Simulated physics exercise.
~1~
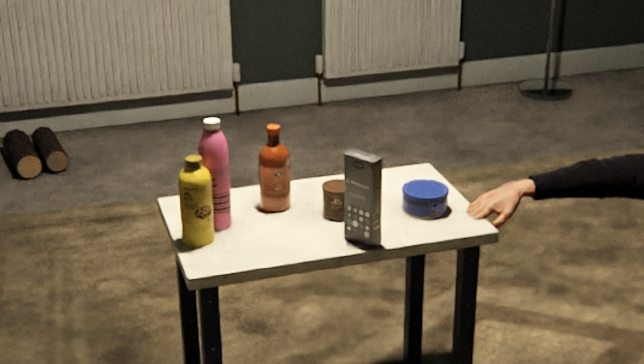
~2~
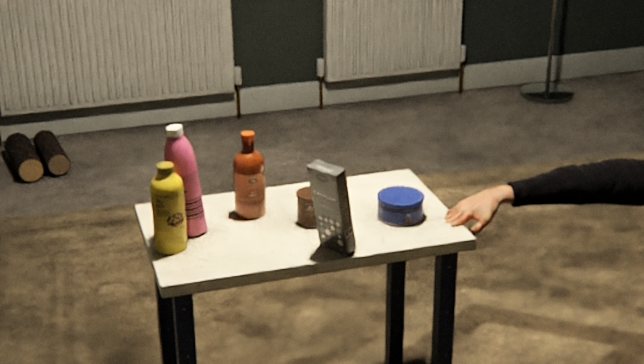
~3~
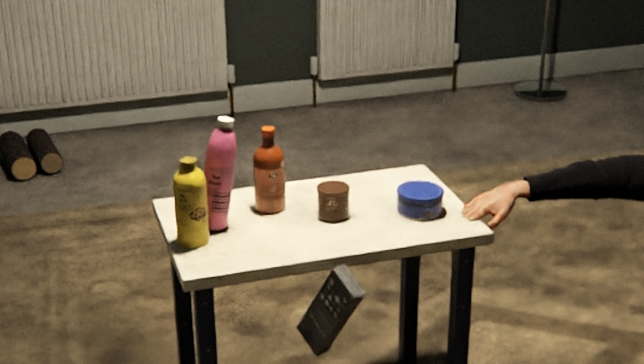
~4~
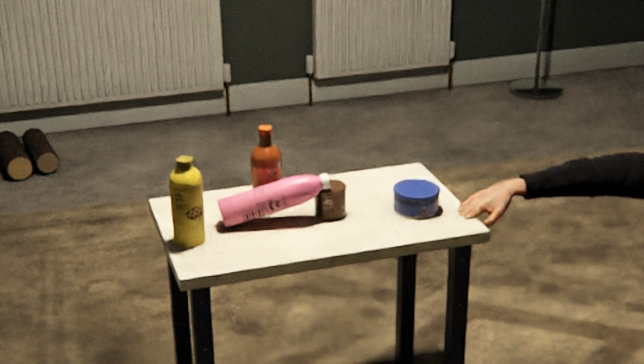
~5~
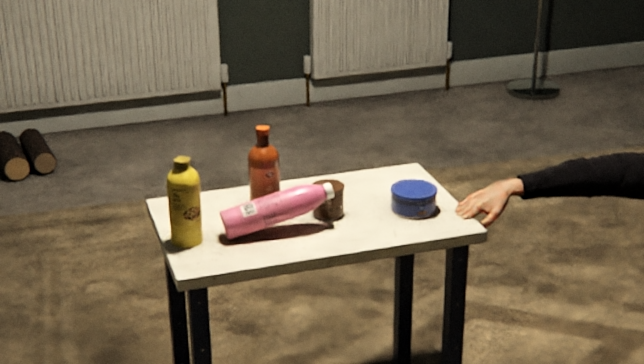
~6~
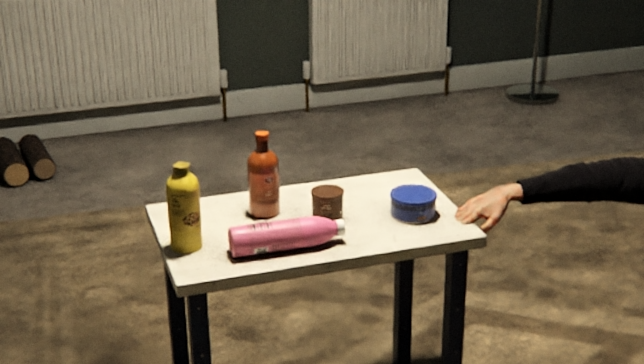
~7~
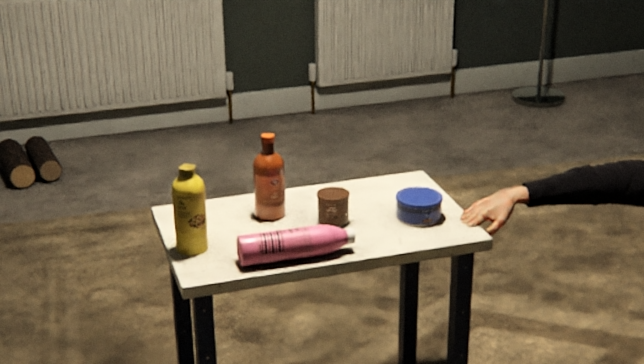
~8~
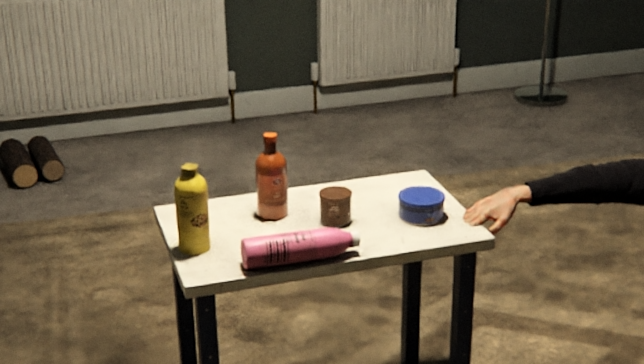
A small white-topped table, seen from slightly above in a room with pale radiators, holds a yellow bottle and a pink bottle at the left, an orange bottle behind, a brown tin and an upright grey packet near the middle, and a blue tub at the right, where a dark-sleeved hand rests on the edge. The table shifts left and the packet leans. As the table moves back right, the packet tumbles off the front edge. The pink bottle then topples rightward against the tin and rolls toward the front. It ends lying near the front edge, the others still standing.
